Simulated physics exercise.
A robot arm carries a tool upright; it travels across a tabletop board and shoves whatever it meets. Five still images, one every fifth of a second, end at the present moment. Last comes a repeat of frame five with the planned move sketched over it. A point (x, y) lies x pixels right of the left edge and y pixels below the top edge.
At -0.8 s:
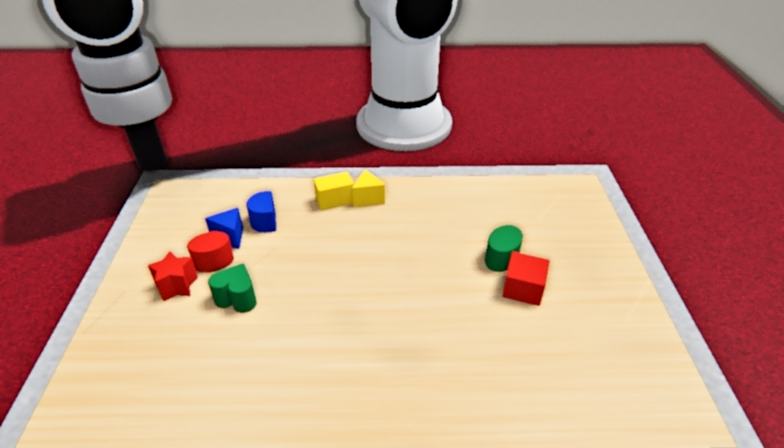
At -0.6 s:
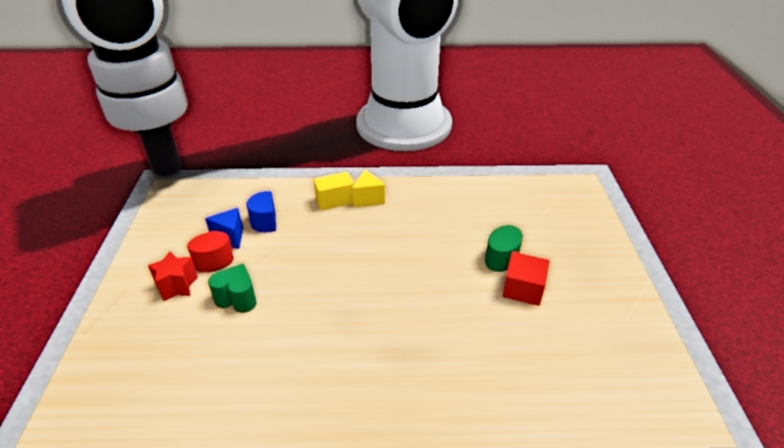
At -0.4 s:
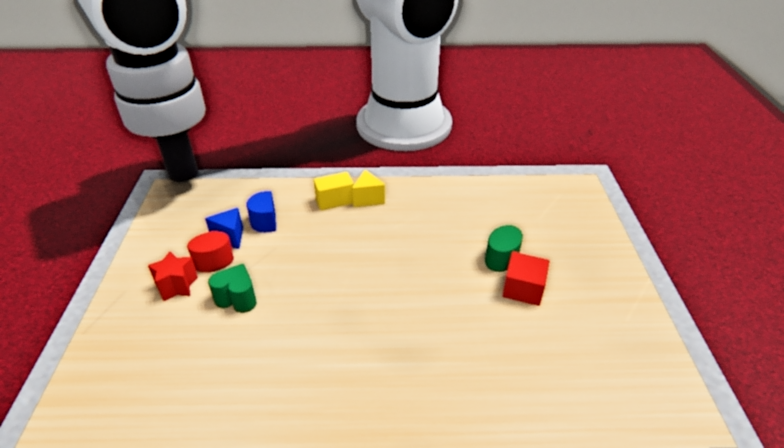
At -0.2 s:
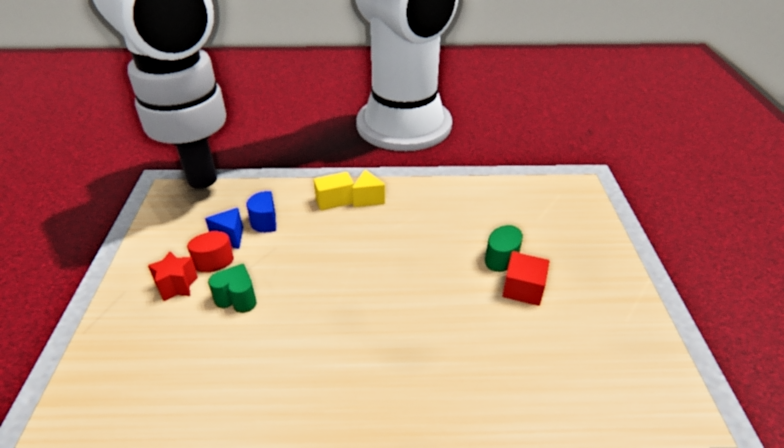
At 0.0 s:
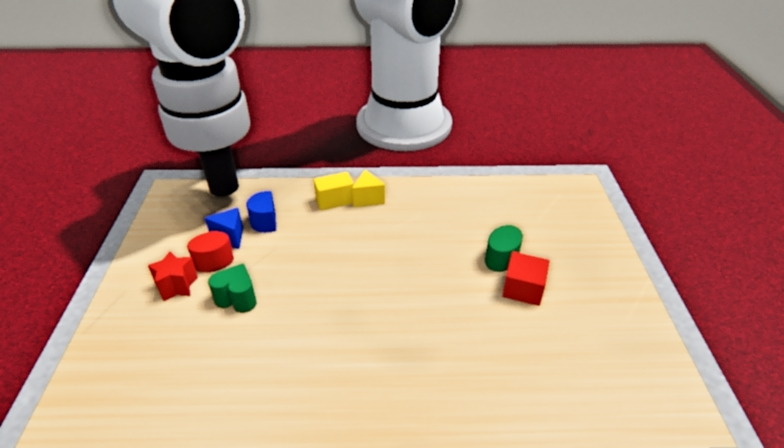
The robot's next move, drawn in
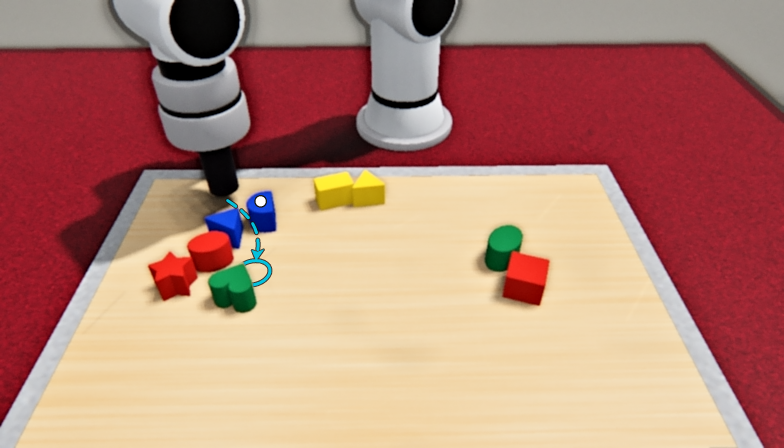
The video shows a robot arm with a black tool moving rightward and slightly nearer along the back left edge of a wooden board, approaching the blue blocks, while the red, green, blue and yellow blocks stay still.
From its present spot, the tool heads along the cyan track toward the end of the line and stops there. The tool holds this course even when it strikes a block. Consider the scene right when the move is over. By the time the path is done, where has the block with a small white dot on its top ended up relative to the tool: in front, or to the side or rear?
The block with a small white dot on its top won't stay at the front of the tool.
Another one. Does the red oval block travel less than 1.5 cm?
The answer is no.
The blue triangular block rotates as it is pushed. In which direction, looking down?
It turns clockwise.
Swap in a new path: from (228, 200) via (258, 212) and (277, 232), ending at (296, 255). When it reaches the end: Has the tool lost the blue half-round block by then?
Final answer: No.
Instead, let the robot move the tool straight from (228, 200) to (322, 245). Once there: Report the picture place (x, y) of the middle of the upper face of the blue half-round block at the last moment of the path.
Roughly at (307, 245).
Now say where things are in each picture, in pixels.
In the first frame, tool's lower end at (153, 163); red oval block at (208, 241); blue triangular block at (225, 217); green heart-shaped block at (232, 278); blue half-round block at (261, 201).
In the second frame, tool at (167, 168); blocks still.
In the third frame, tool at (184, 174); blocks still.
In the fourth frame, tool at (203, 181); blocks still.
In the fifth frame, tool at (224, 188); red oval block at (208, 241); blue triangular block at (225, 217); green heart-shaped block at (232, 278); blue half-round block at (261, 201).
Drawn move, from (228, 200) via (249, 218) and (258, 243), ending at (253, 273); the dot is on the blue half-round block.
The first path, step by step. One third of the way, tool at (246, 206); blue half-round block at (270, 207).
Two thirds of the way, tool at (255, 231); red oval block at (198, 250), turned 50° clockwise; blue triangular block at (227, 238), turned 45° clockwise; blue half-round block at (287, 217), turned 35° anticlockwise.
At the end, tool at (250, 260); red oval block at (193, 252), turned 75° clockwise; blue triangular block at (217, 262), turned 75° clockwise; green heart-shaped block at (231, 280); blue half-round block at (287, 217), turned 35° anticlockwise.
